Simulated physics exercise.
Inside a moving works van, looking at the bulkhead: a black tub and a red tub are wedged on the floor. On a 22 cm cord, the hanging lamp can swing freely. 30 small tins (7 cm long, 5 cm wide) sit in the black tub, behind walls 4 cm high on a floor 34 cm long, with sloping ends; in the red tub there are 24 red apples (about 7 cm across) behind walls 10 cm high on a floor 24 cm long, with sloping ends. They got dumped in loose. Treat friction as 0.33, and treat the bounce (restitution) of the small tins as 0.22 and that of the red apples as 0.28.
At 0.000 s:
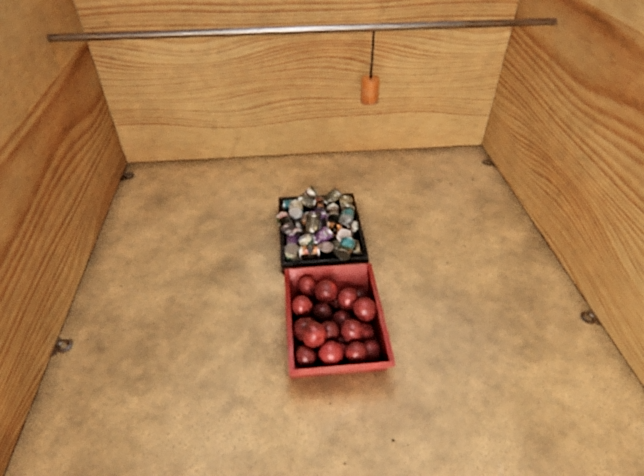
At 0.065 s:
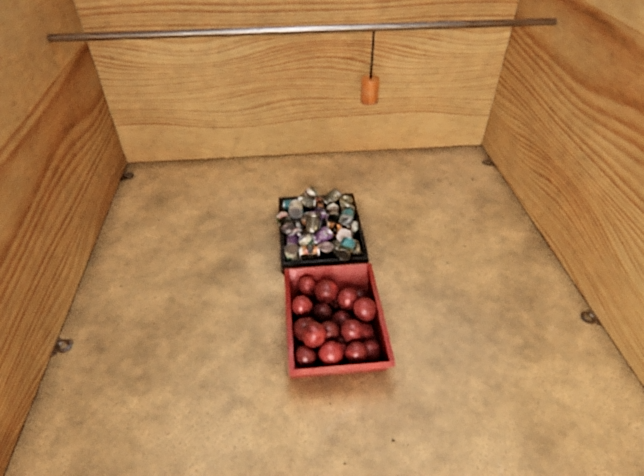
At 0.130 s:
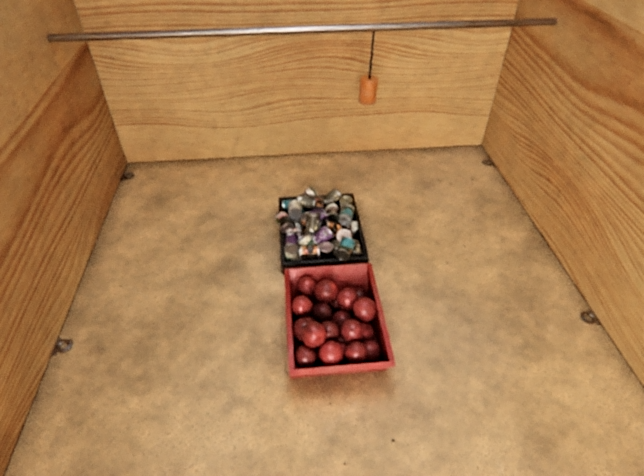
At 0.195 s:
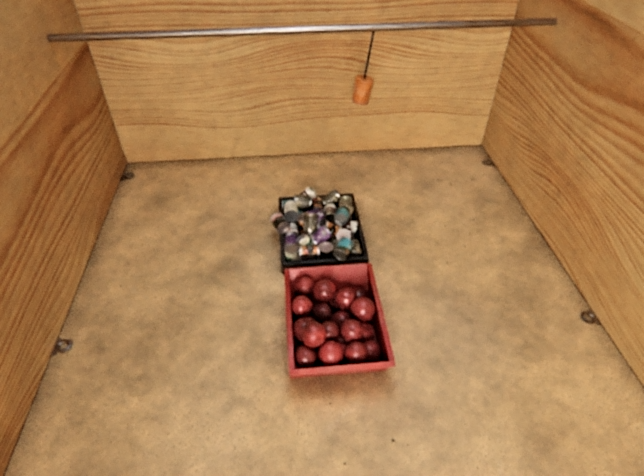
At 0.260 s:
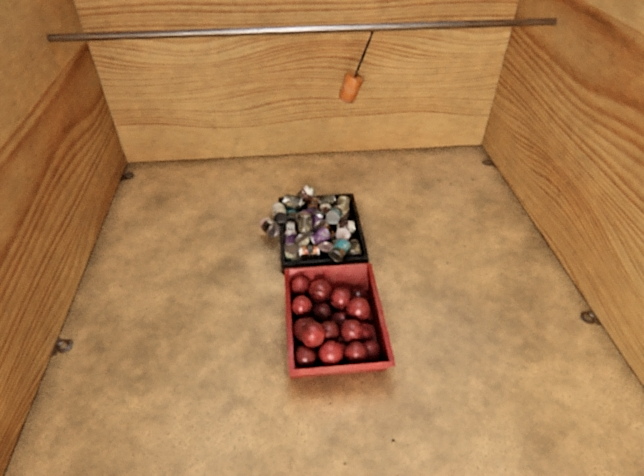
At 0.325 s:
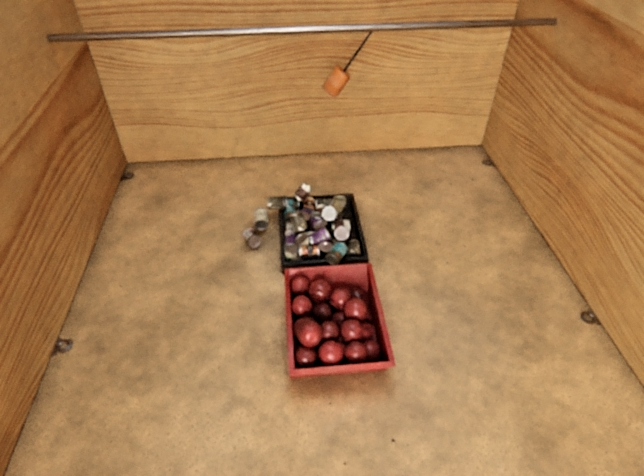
The clip opens on a black tub of small, shiny objects behind a red tub of red apples, with an orange lamp hanging still above. The lamp swings left, slightly at first, then steeply, as the small objects shift left and a few spill over the black tub's left side onto the floor.
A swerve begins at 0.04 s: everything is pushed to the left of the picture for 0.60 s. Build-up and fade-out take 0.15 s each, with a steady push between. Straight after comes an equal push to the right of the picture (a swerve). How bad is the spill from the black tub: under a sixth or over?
The goods that escape outnumber a sixth of the load.
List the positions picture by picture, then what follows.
In the first frame (we follow the rim corner now nearest the camera), black tub at (283, 261); red tub at (292, 369); lamp swung 0°; nothing out yet.
Black tub at (283, 261); lamp swung 0°, in the second frame.
Black tub at (283, 261); lamp swung 2°, in the third frame.
Black tub at (283, 261); lamp swung 7°, in the fourth frame.
Black tub at (283, 261); lamp swung 19°; 1 out, the lowest tin at (270, 227), in the fifth frame.
Black tub at (283, 261); red tub at (292, 369); lamp swung 34°; 3 out, the lowest tin at (252, 238), in the sixth frame.
After 0.57 s, 6 of 30 out of the black tub and 1 of 24 out of the red tub.
After 0.87 s, 6 of 30 out of the black tub and 1 of 24 out of the red tub.
After 1.29 s, 8 of 30 out of the black tub and 1 of 24 out of the red tub.
Outcome (at 1.84 s), 8 of 30 out of the black tub and 1 of 24 out of the red tub. Asked share, 8 of 30, 27 per cent.
